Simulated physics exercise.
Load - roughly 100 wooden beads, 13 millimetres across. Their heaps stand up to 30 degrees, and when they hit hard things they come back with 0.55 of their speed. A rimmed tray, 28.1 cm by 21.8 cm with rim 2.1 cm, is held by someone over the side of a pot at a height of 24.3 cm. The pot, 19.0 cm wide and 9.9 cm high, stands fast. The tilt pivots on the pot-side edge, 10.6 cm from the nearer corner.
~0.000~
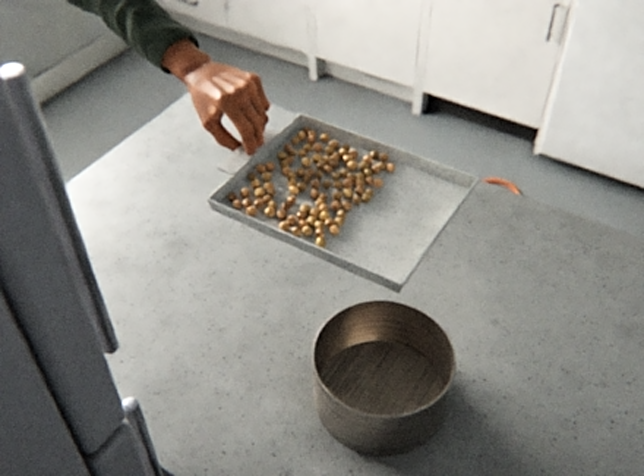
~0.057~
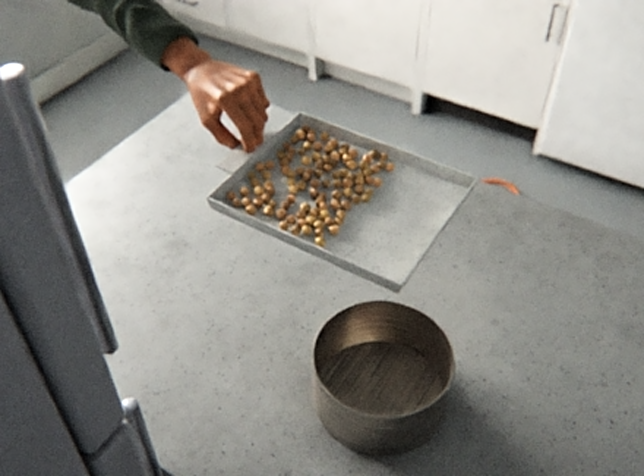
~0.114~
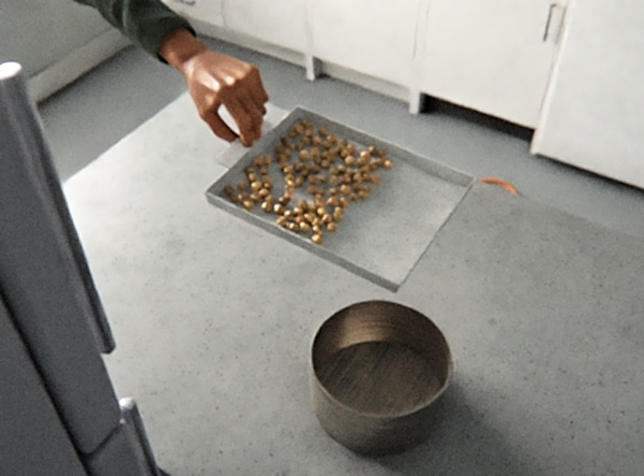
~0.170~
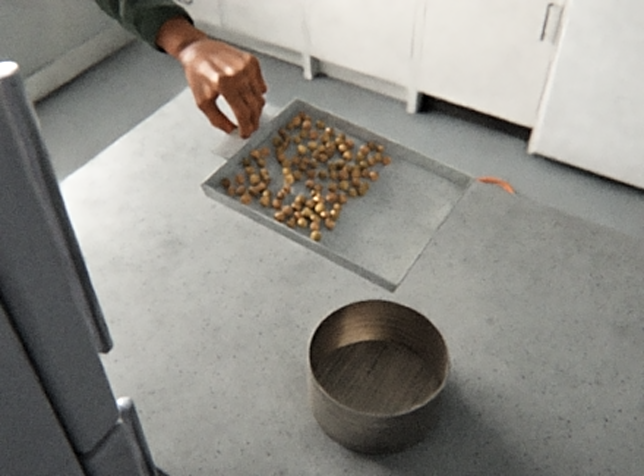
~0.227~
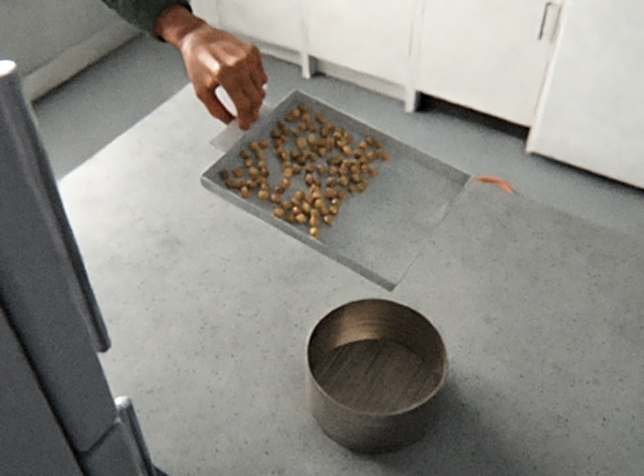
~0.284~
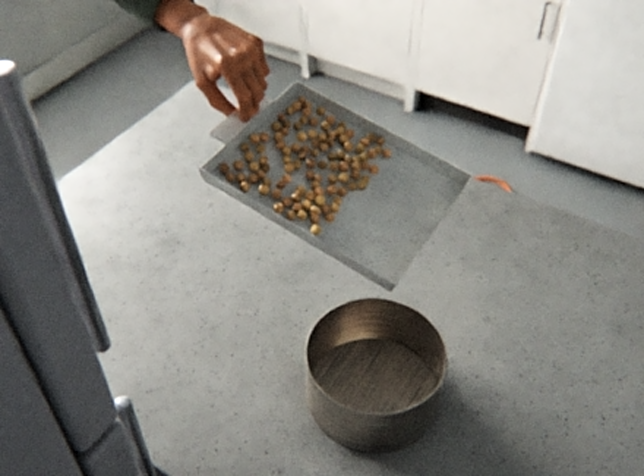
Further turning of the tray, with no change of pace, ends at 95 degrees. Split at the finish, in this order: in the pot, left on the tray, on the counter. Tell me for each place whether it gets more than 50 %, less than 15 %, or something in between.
I expect pot: In between, tray: Less than 15 %, counter: More than 50 %.
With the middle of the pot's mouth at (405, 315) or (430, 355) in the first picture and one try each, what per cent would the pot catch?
Try one: ~ 40 %; try two: ~ 75 %.
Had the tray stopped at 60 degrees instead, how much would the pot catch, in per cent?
Share in the pot: Around 0 %.
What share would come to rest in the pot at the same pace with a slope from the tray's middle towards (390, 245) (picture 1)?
I'd say close to 95 %.
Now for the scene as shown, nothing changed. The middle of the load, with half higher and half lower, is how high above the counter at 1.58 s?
Roughly 28 centimetres.
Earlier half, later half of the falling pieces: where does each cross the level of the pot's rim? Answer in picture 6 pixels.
The first half passes near (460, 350) and the second half near (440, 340).
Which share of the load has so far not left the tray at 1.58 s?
It comes to near 95 per cent.
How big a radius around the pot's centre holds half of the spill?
I'd say around 22 centimetres.
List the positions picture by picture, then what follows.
Tray tilt 0 degrees, front corners at (210, 198) and (400, 281); middle of the pieces at (316, 184); pot at (384, 354), in the first picture.
Tray tilt 1 degrees, front corners at (210, 197) and (400, 282); middle of the pieces at (315, 183), in the second picture.
Tray tilt 3 degrees, front corners at (207, 191) and (398, 282); middle of the pieces at (313, 180), in the third picture.
Tray tilt 6 degrees, front corners at (204, 183) and (396, 282), lowest corner right front; middle of the pieces at (311, 174), in the fourth picture.
Tray tilt 8 degrees, front corners at (203, 175) and (395, 281), lowest corner right front; middle of the pieces at (310, 168), in the fifth picture.
Tray tilt 11 degrees, front corners at (203, 168) and (395, 282), lowest corner right front; middle of the pieces at (311, 164); pot at (376, 352). The tray's pace is about 50 degrees a second, in the sixth picture.
After 1.06 s, tilt 50 degrees; the tray holds 95 %, the pot 0 %.
After 1.58 s, tilt 76 degrees; the tray holds 95 %, the pot 0 %.
Then, at 2.16 s, tilt 95 degrees; the tray holds 25 %, the pot 15 %.
At rest (3.5 s), pot 35 %, tray 0 %, counter 65 %.
